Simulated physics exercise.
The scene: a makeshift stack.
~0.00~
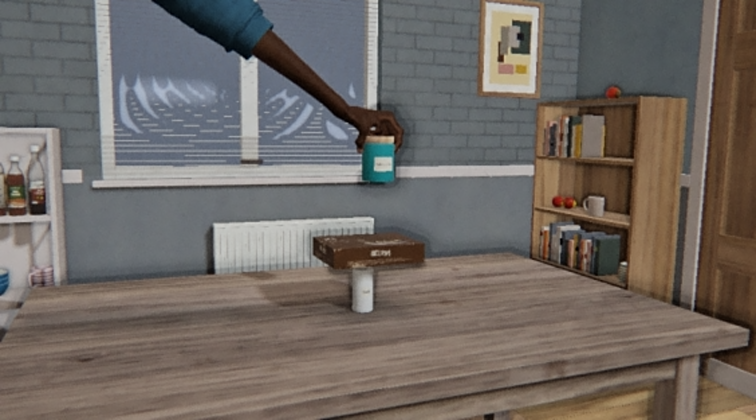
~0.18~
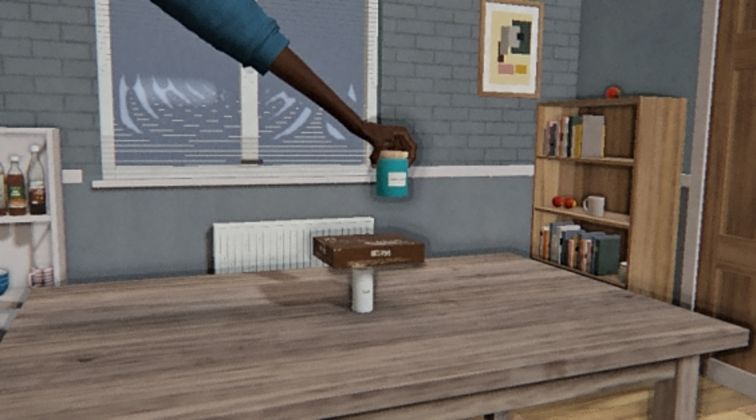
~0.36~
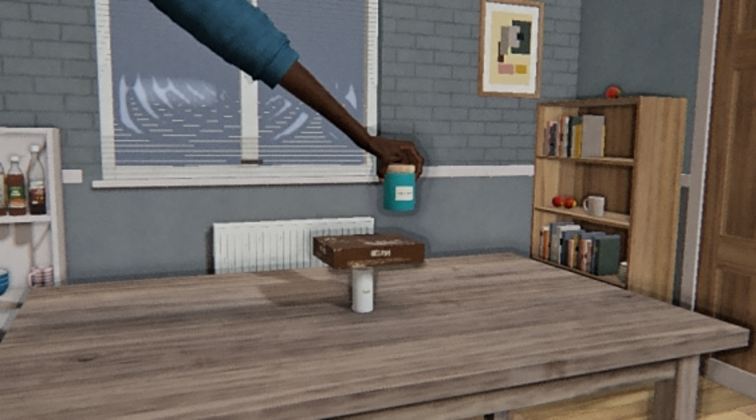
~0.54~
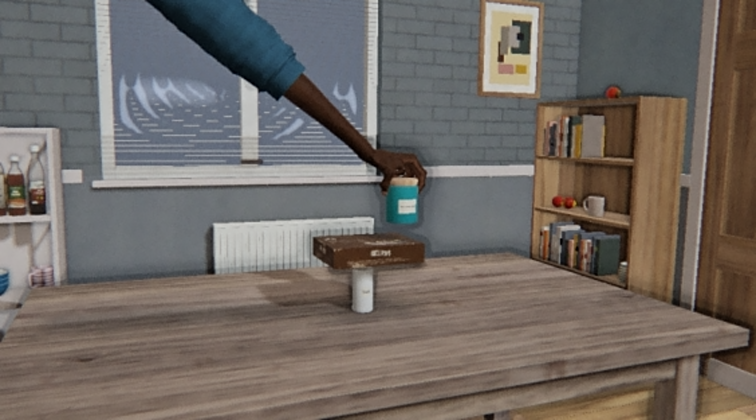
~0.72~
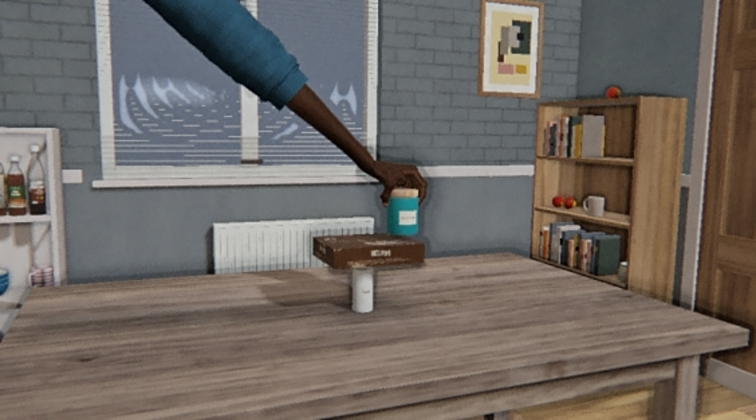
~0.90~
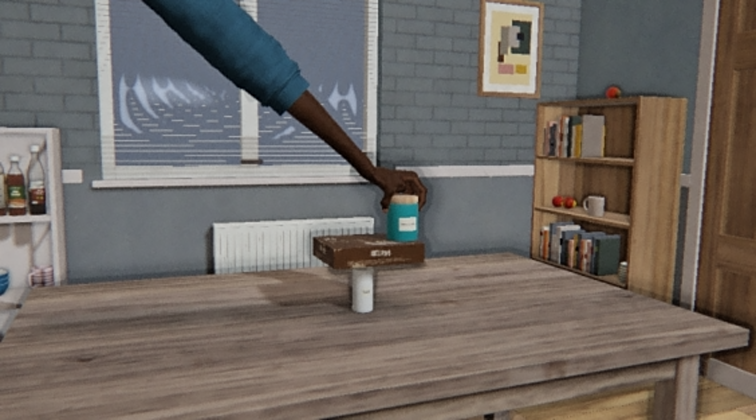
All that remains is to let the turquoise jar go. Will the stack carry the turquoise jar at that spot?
Outcome: The stack loses its balance.
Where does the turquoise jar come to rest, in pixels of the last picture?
Near (471, 292).
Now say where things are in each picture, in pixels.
The first picture shows still above its spot; turquoise jar (378, 159); brown packet (367, 249).
The second picture shows still above its spot; turquoise jar (392, 174); brown packet (367, 249).
The third picture shows still above its spot; turquoise jar (399, 187); brown packet (367, 249).
The fourth picture shows still above its spot; turquoise jar (402, 200); brown packet (367, 249).
The fifth picture shows still above its spot; turquoise jar (403, 211); brown packet (367, 249).
The sixth picture shows in place under the hand; turquoise jar (402, 218); brown packet (367, 249).
After 1.30 s, turquoise jar now fallen; brown packet tipped 61° from how it was.
After 1.40 s, brown packet on its side.
After 1.70 s, brown packet now fallen.
After 2.50 s, things are still on the move.
By the end (3.5 s), fallen, brown packet and turquoise jar; white shaker in place. Seen from the same camera at the end, turquoise jar near (471, 292). The stack comes apart.
